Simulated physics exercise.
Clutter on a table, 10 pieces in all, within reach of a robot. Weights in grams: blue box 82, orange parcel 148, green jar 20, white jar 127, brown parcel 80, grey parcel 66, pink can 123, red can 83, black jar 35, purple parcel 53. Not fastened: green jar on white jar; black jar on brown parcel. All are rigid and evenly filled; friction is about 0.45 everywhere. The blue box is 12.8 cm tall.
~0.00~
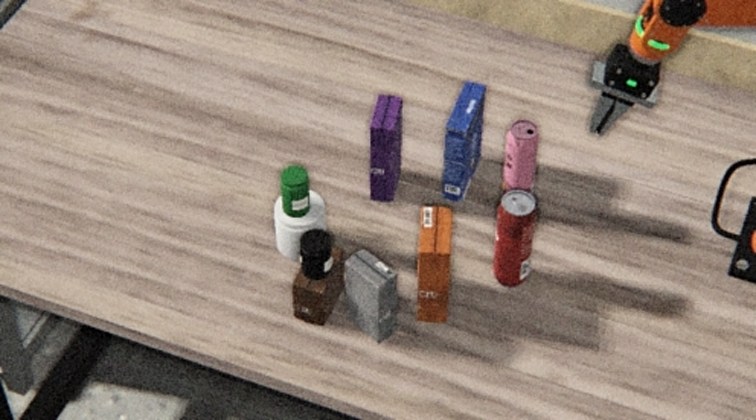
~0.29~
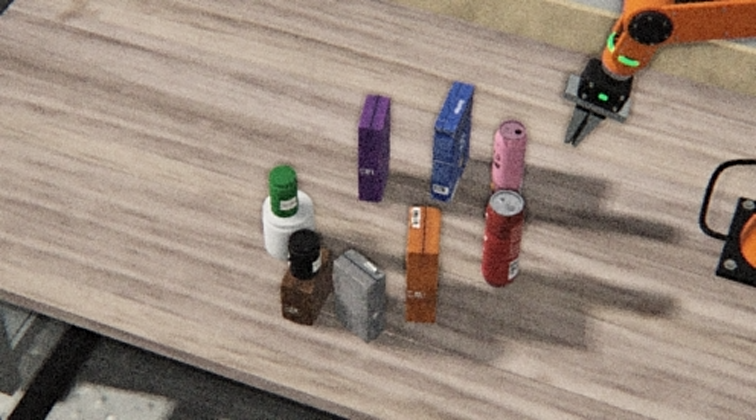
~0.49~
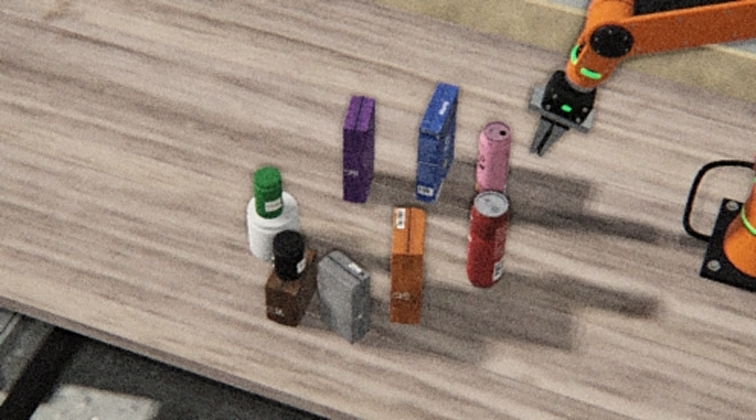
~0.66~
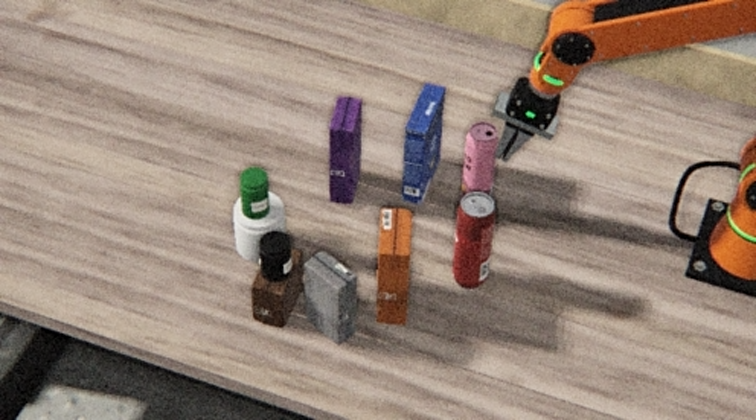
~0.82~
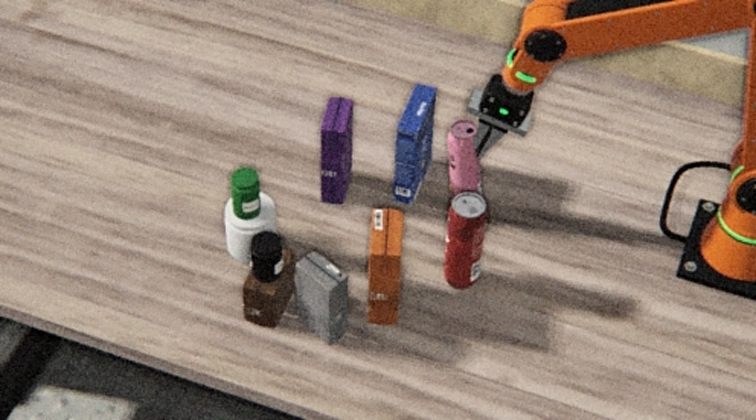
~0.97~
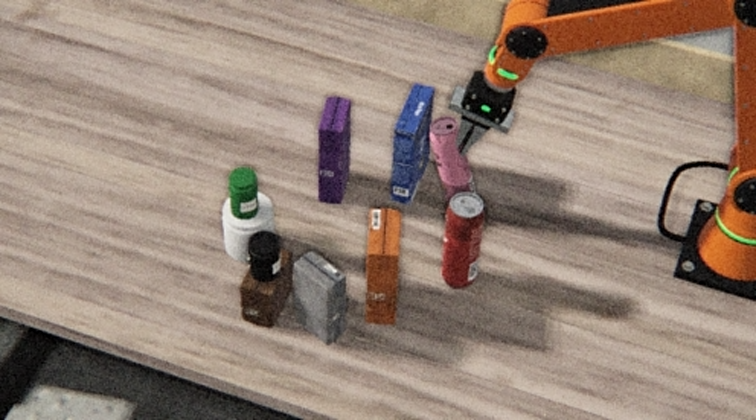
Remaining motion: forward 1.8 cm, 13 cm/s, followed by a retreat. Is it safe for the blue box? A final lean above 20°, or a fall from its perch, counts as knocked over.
The blue box is toppled at the end.
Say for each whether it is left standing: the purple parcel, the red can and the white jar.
Purple parcel over, red can standing, white jar standing.
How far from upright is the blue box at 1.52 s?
About 70°.
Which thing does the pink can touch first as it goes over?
It is the blue box.
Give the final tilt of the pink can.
About 90°.
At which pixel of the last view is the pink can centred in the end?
Near (372, 253).
By 1.22 s, blue box and pink can touch at 1.04 s; tilt pink can 34°, blue box 16°.
By 1.52 s, purple parcel and blue box touch at 1.28 s; tilt purple parcel 90°, blue box 72°, pink can 71°.
By 1.97 s, tilt pink can 90°, purple parcel 90°, blue box 77°.
In the end pink can, blue box and purple parcel are over (lying or leaning past 20°); 7 still stand.
